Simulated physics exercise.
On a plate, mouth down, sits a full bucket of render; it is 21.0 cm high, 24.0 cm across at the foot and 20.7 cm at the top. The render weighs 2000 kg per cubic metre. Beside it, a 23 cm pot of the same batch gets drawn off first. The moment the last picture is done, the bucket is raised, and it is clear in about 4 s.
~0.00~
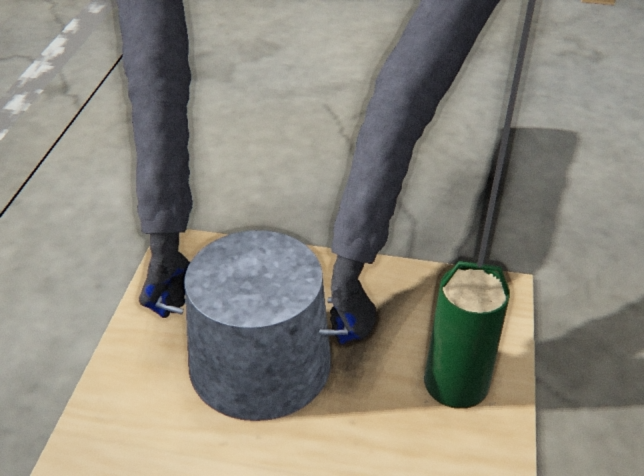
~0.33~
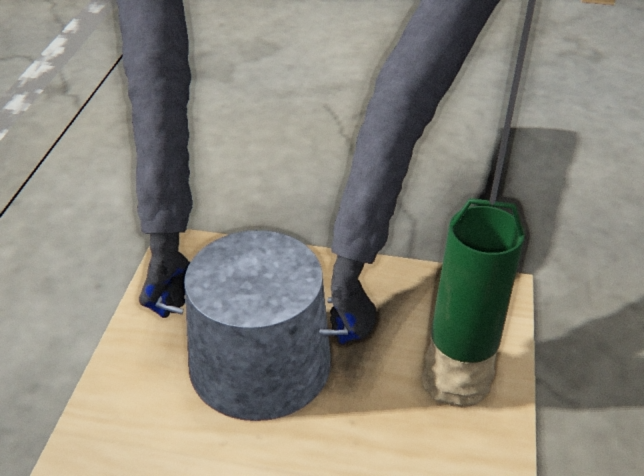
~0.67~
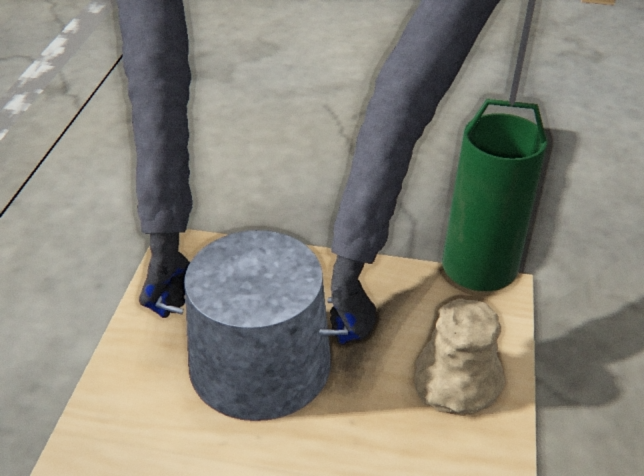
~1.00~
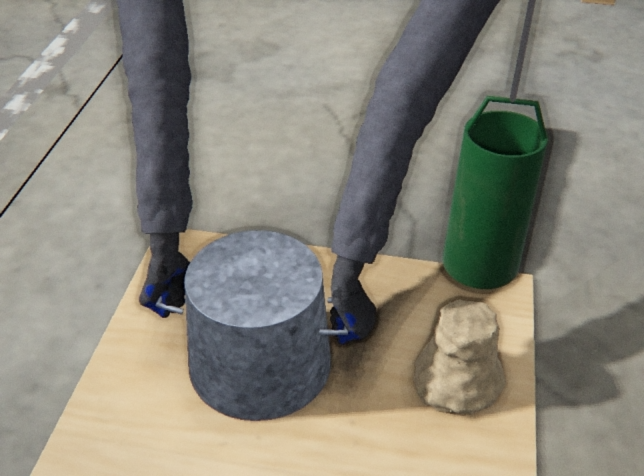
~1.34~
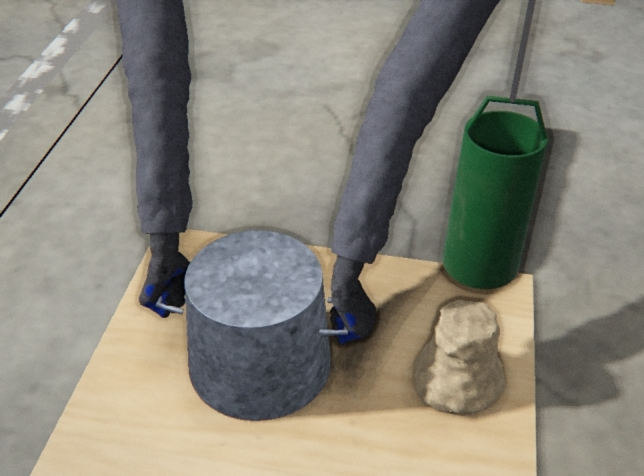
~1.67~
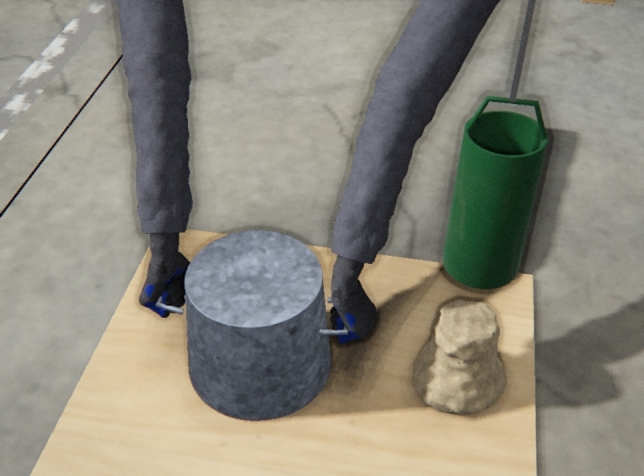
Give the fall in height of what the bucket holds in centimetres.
I'd put it near 3 centimetres.
After 2.7 s, the bucket is up 5.1 cm; the render has come down 0.9 cm to 20 cm and is 25 cm wide.
After 3.7 s, the bucket is up 13 cm; the render has come down 2.7 cm to 18 cm and is 27 cm wide.
After 4.7 s, the bucket is up 22 cm; the render has come down 2.9 cm to 18 cm and is 27 cm wide.
After 5.9 s, the bucket is clear; the render has come down 3.1 cm to 18 cm and is 28 cm wide.
After 6.3 s, at rest, the bucket is clear; the render has come down 3.1 cm to 18 cm and is 28 cm wide.
